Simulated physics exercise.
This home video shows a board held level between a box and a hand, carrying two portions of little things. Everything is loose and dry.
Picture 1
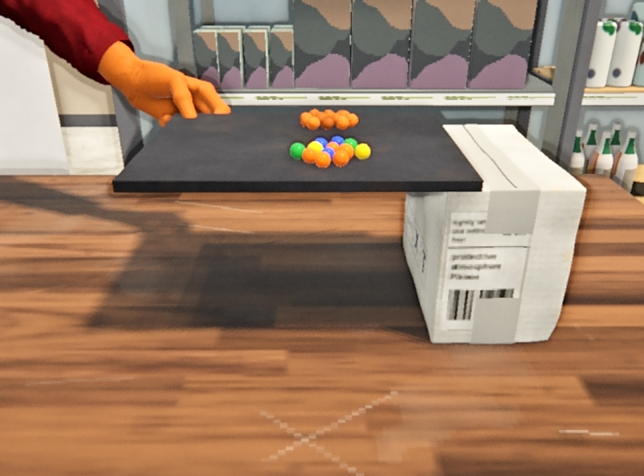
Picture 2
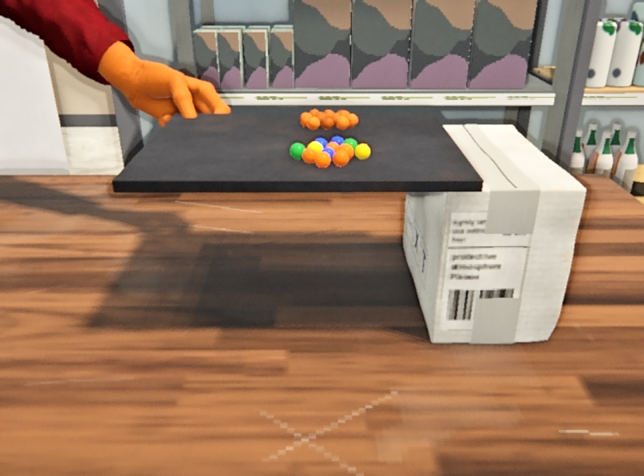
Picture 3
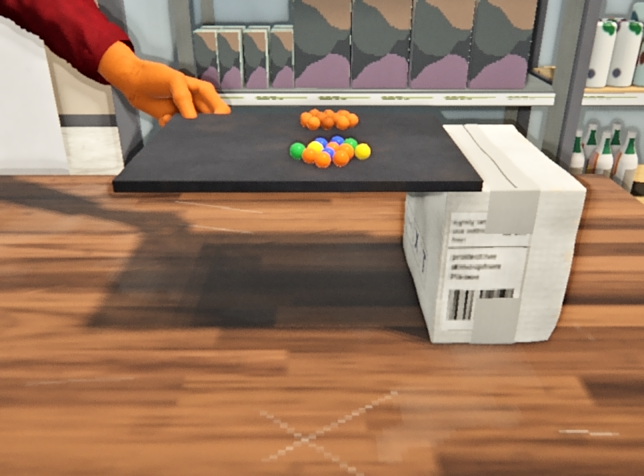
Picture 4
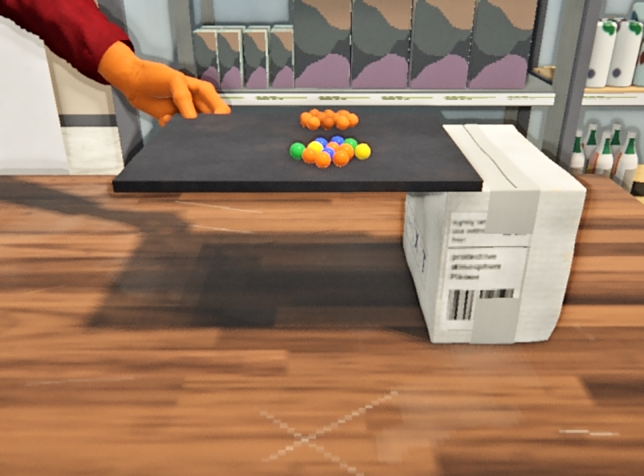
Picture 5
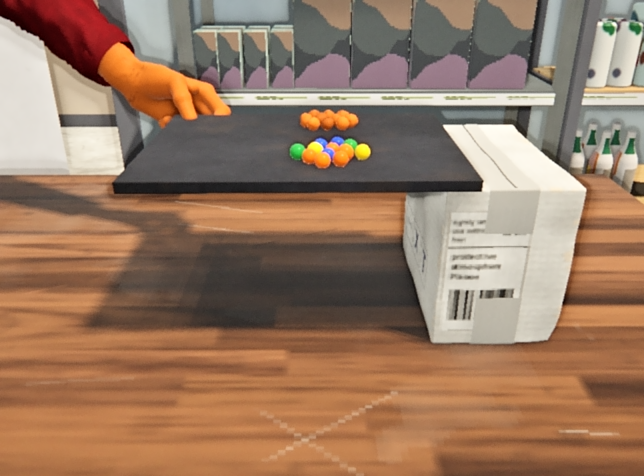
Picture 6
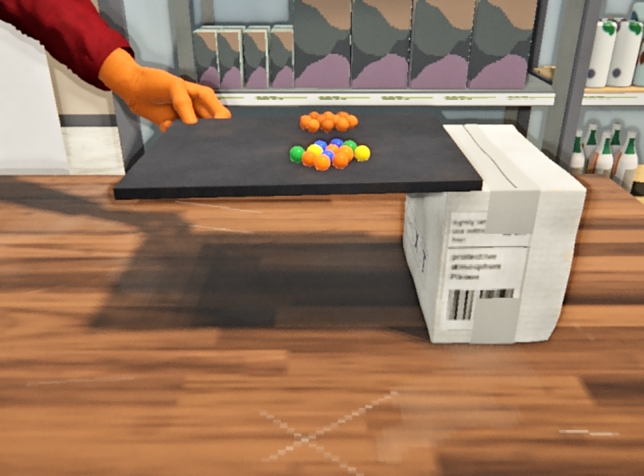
A hand held one end of a dark board level against a white box, with two clusters of small colorful balls sitting still on top, then lowered that left end very slightly.
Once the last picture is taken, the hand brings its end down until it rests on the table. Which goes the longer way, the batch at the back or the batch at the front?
The one at the front.
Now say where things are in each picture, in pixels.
In the first picture, held end of the board near (127, 183), level; box near (476, 224), tall, over half the board's length; front batch near (328, 155), a few glass marbles; back batch near (336, 120), a few coated peanuts.
In the second picture, held end of the board near (127, 183), level; back batch near (336, 120).
In the third picture, held end of the board near (127, 183), level; front batch near (328, 155).
In the fourth picture, held end of the board near (127, 183), level; back batch near (336, 120).
In the fifth picture, held end of the board near (127, 184), level; front batch near (328, 155).
In the sixth picture, held end of the board near (128, 190), down by 1°; box near (476, 224); front batch near (332, 152), not moving; back batch near (335, 122), not moving.
Then, 0.62 s on from there, board sloping at 21°; front batch the whole lot still on the board; back batch the whole lot still on the board.
Then, 1.16 s on from there, board sloping at 35°; front batch mostly one to two board lengths out; back batch mostly less than half a board's length out.
Then, 1.63 s on from there, board resting at 36°; front batch mostly one to two board lengths out; back batch mostly less than half a board's length out.
In the end, board resting at 36°; front batch mostly more than two board lengths out, near two thirds gone off the table; back batch mostly less than half a board's length out; the front batch has gone farther.
